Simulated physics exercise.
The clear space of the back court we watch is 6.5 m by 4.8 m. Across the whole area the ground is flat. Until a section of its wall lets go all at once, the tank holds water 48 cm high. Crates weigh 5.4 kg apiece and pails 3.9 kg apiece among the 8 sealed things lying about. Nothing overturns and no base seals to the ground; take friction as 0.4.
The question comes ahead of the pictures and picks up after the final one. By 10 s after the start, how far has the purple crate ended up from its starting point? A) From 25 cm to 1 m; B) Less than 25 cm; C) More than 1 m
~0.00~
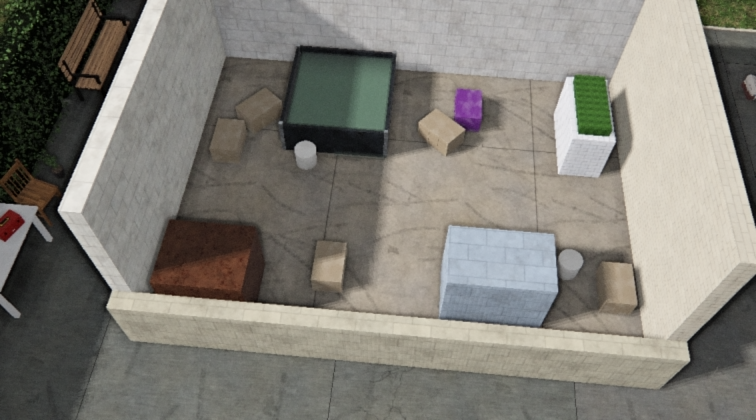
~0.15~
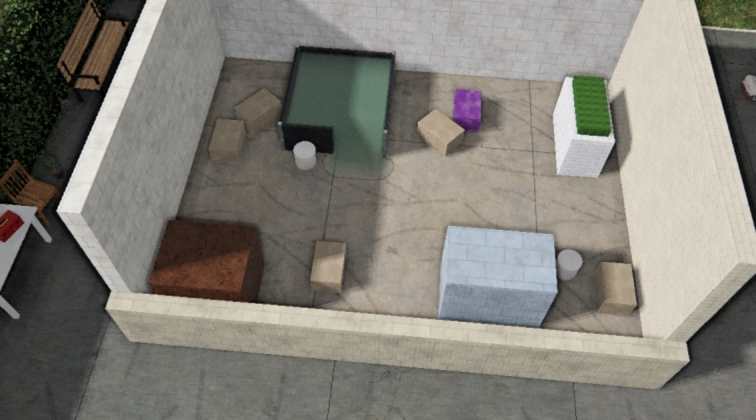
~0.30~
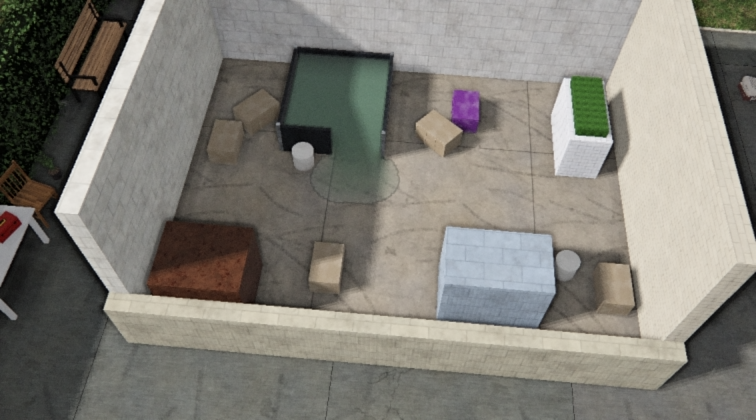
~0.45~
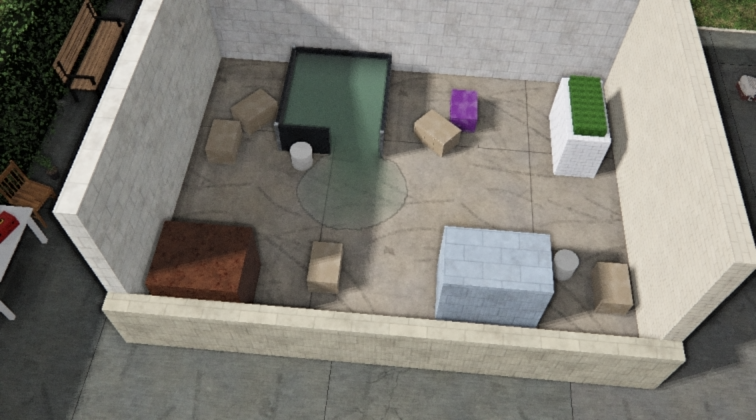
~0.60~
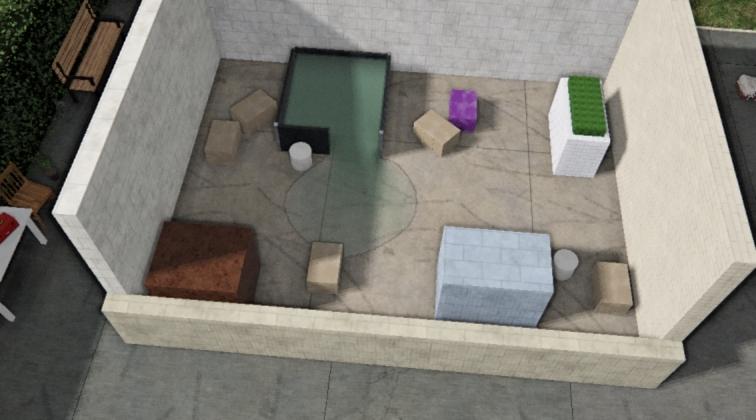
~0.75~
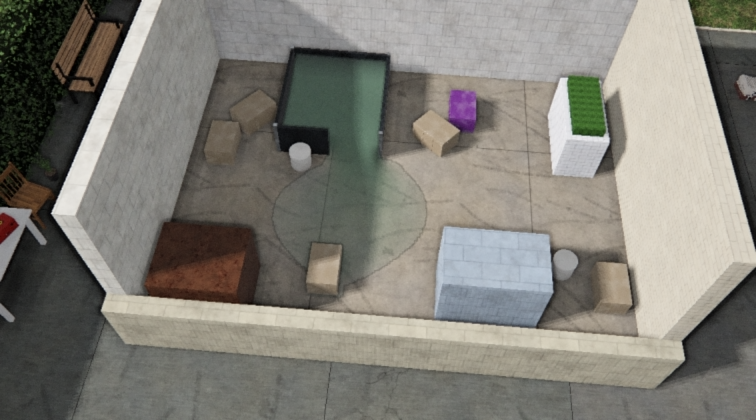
B.
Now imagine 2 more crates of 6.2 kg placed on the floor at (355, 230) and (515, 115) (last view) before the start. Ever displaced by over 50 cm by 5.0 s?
Beyond the mark, below the mark.
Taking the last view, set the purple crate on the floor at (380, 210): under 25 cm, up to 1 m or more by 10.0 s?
Short answer: It drifts a great distance.
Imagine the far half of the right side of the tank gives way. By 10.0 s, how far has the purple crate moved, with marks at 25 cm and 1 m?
Result: The purple crate goes a long way.
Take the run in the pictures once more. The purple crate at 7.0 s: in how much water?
I'd put it at about 1 cm.
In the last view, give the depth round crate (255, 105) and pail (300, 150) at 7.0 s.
First roughly 2 cm, second roughly 1 cm.
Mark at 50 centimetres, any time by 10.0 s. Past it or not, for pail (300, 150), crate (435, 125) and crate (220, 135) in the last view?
Taking them in order: Fell shy, fell shy and exceeded.
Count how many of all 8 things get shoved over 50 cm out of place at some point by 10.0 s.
Tally: 5.
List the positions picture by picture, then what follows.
In the first frame, the purple crate at (469, 103) rests on the ground; 2.4 m2 under water; 0 of 8 have shifted.
In the second frame, the purple crate at (468, 104), on the bottom; 2.8 m2 under water; 0 of 8 have shifted.
In the third frame, the purple crate at (466, 105) rests on the ground; 3.3 m2 under water; 0 of 8 have shifted.
In the fourth frame, the purple crate at (465, 104), on the bottom; water covers 4.1 m2; 0 of 8 have shifted.
In the fifth frame, the purple crate at (464, 104) rests on the ground; water covers 4.9 m2; 0 of 8 have shifted.
In the sixth frame, the purple crate at (463, 104) rests on the ground; water covers 5.8 m2; 0 of 8 have shifted.
After 2.0 s the purple crate is near (463, 104), 0.0 m from its start, aground; 1 afloat.
After 4.5 s the purple crate is near (463, 104), 0.0 m from its start, aground; 2 afloat.
After 7.0 s the purple crate is near (463, 104), 0.0 m from its start, aground; 3 afloat.
After 10.0 s the purple crate is near (462, 104), 0.0 m from its start, aground; 5 afloat.
